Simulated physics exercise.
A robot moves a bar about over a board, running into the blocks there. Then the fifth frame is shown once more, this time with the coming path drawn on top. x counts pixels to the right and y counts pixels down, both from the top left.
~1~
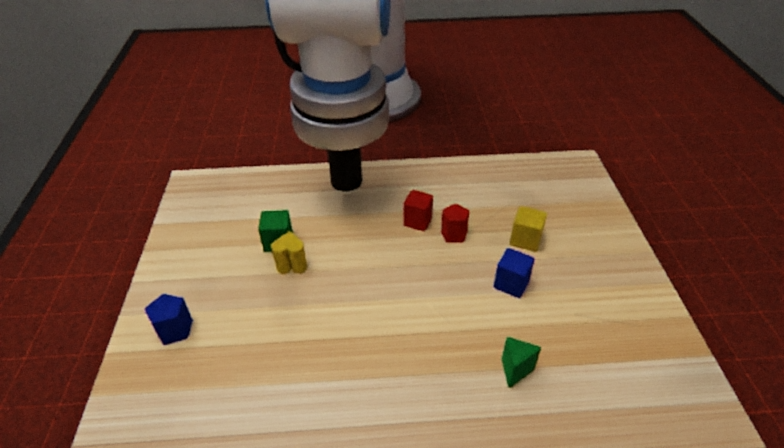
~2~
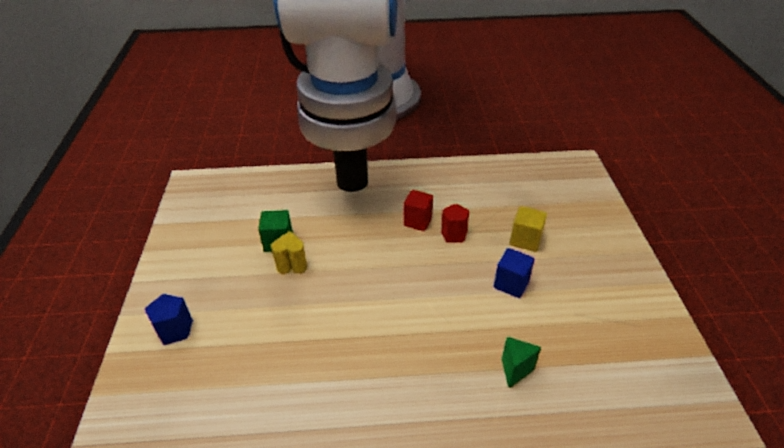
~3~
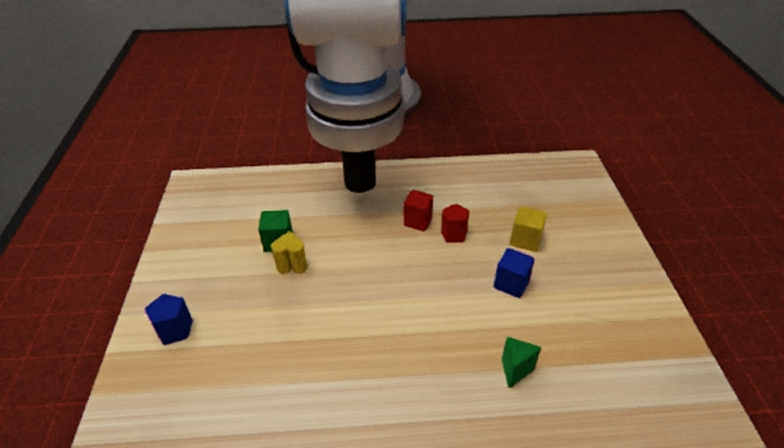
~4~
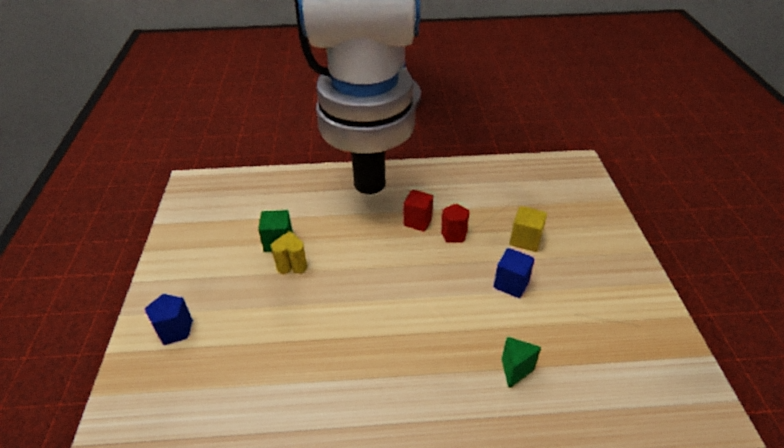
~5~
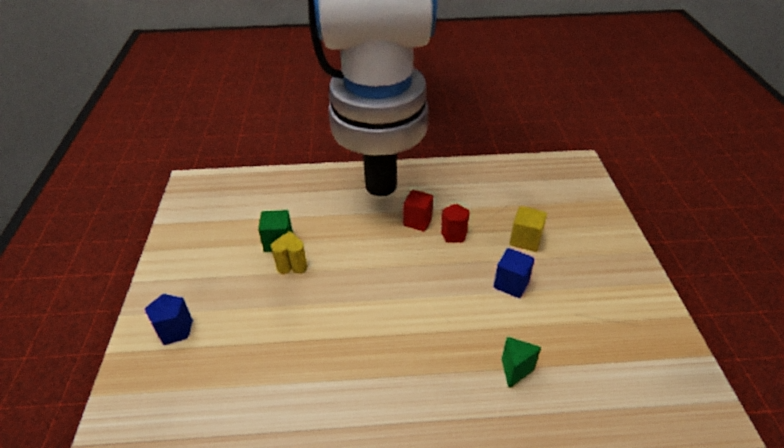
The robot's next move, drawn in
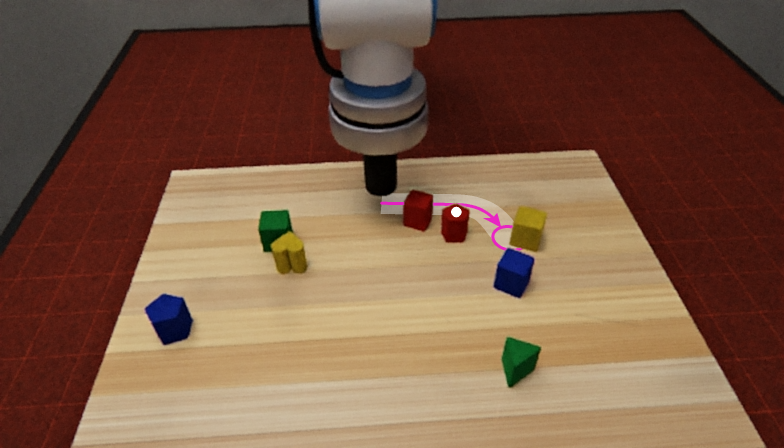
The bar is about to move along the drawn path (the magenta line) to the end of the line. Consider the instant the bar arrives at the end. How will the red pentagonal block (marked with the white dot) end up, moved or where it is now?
It sits in its place.
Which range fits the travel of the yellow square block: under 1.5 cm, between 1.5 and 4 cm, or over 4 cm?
It moves between 1.5 and 4 cm.
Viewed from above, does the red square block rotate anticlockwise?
I'd say no.
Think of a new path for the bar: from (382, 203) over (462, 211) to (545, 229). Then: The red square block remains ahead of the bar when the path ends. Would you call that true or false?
False.
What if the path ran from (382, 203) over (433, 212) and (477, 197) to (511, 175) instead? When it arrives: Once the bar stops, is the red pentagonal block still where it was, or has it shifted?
Its place changes.
Drawn move, from (382, 203) over (430, 204) and (479, 209) to (510, 238); the dot is on the red pentagonal block.
On the path given first. One third of the way, bar at (431, 187); red square block at (430, 201), turned 60° clockwise.
Two thirds of the way, bar at (482, 192); red square block at (431, 201), turned 65° clockwise.
At the end, bar at (513, 221); red square block at (431, 201), turned 65° clockwise; red pentagonal block still; yellow square block at (546, 226).
